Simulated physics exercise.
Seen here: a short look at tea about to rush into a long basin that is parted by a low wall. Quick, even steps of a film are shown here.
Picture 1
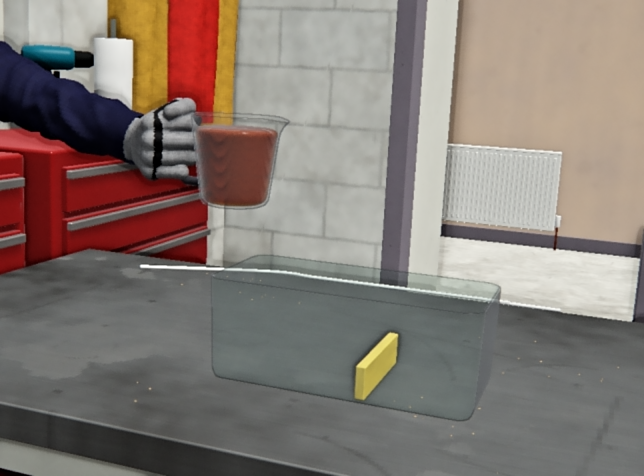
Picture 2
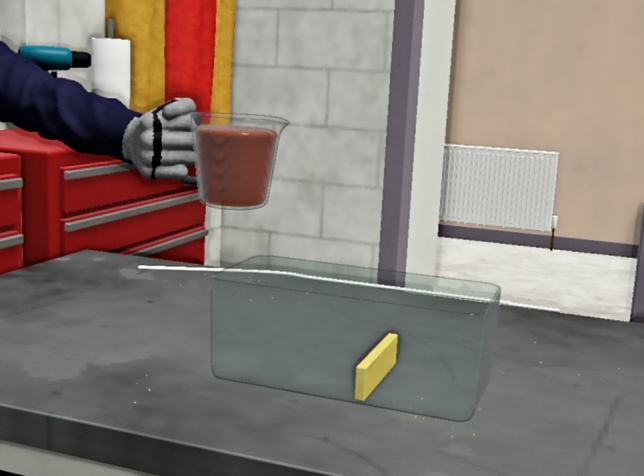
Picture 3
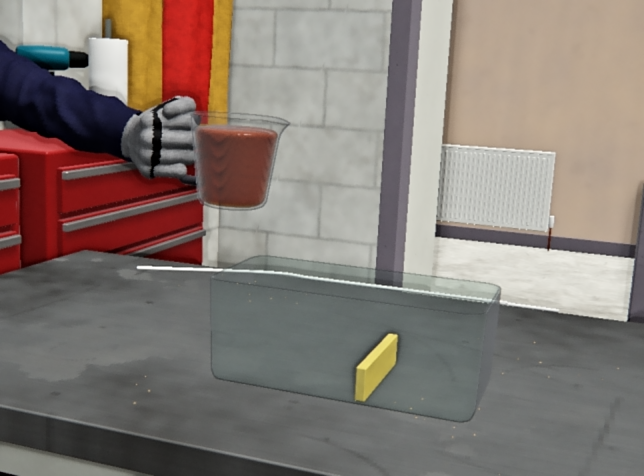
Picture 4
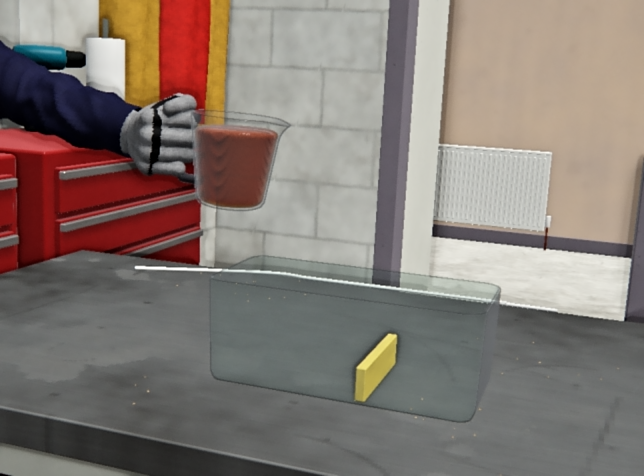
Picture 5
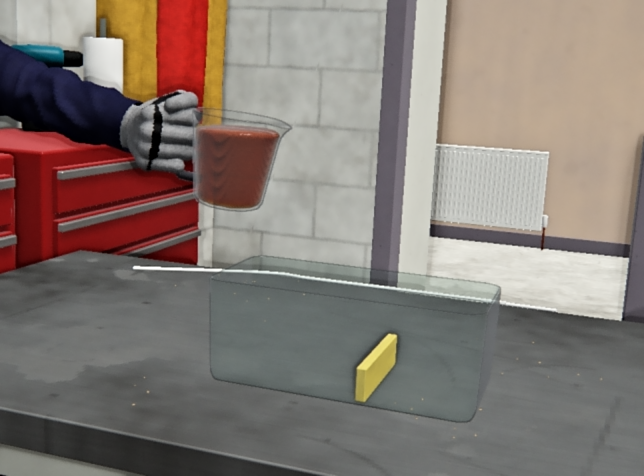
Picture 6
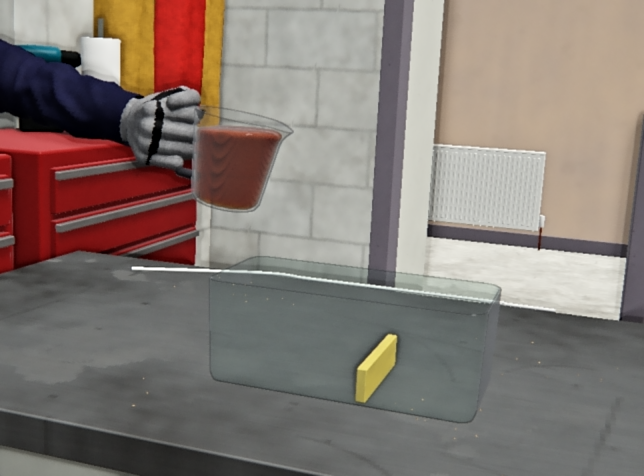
A gloved hand at the end of a dark blue sleeve slowly tilts a clear cup of reddish-brown liquid to the right, above a grey worktop seen from slightly overhead. Below sits a long, clear basin with a small yellow block inside, with red drawers at left and a pale block wall and radiator behind. The background drifts slightly left as the camera shifts gently, while the basin stays almost still in view.
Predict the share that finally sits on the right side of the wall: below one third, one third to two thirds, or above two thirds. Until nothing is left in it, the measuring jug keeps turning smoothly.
The share right of the wall is a minor part, beneath one third.
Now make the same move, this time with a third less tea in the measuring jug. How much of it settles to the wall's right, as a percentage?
Roughly 5 in a hundred.
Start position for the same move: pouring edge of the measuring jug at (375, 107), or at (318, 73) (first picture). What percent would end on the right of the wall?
In order, some 95 and 45 percent.
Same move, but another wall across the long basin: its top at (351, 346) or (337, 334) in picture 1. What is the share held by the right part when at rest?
Try one about 20 %, try two about 50 %.
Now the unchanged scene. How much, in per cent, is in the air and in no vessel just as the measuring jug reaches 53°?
Near 15 %.
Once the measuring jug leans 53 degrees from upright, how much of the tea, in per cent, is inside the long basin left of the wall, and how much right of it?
About 5 per cent left, 0 per cent right.
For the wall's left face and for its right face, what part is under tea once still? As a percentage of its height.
About 50 left, about 10 right.
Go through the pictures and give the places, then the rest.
In the first frame, tilt 0°; pouring edge (289, 121); surface from (202, 127) to (278, 132); the long basin's rim runs from (234, 266) to (493, 301); the wall's top is at (378, 350).
In the second frame, tilt 0°; pouring edge (289, 122); surface from (202, 127) to (277, 133).
In the third frame, tilt 2°; pouring edge (289, 123); surface from (202, 127) to (278, 133).
In the fourth frame, tilt 4°; pouring edge (290, 125); surface from (202, 127) to (279, 134).
In the fifth frame, tilt 6°; pouring edge (291, 127); surface from (202, 127) to (281, 133).
In the sixth frame, tilt 10°; pouring edge (293, 131); surface from (203, 128) to (284, 134).
A moment on, the measuring jug is tipped part way and 81 per cent is still to pour, 6 is left of the wall and 0 right of it.
Next, the measuring jug is tipped on its side and 32 per cent is still to pour, 48 is left of the wall and 2 right of it.
Then the measuring jug is tipped on its side and 4 per cent is still to pour, 85 is left of the wall and 7 right of it.
Later the measuring jug is tipped on its side and 0 per cent is still to pour, 90 is left of the wall and 7 right of it.
At rest 91 per cent lies left of the wall, 7 right of it and 2 outside.
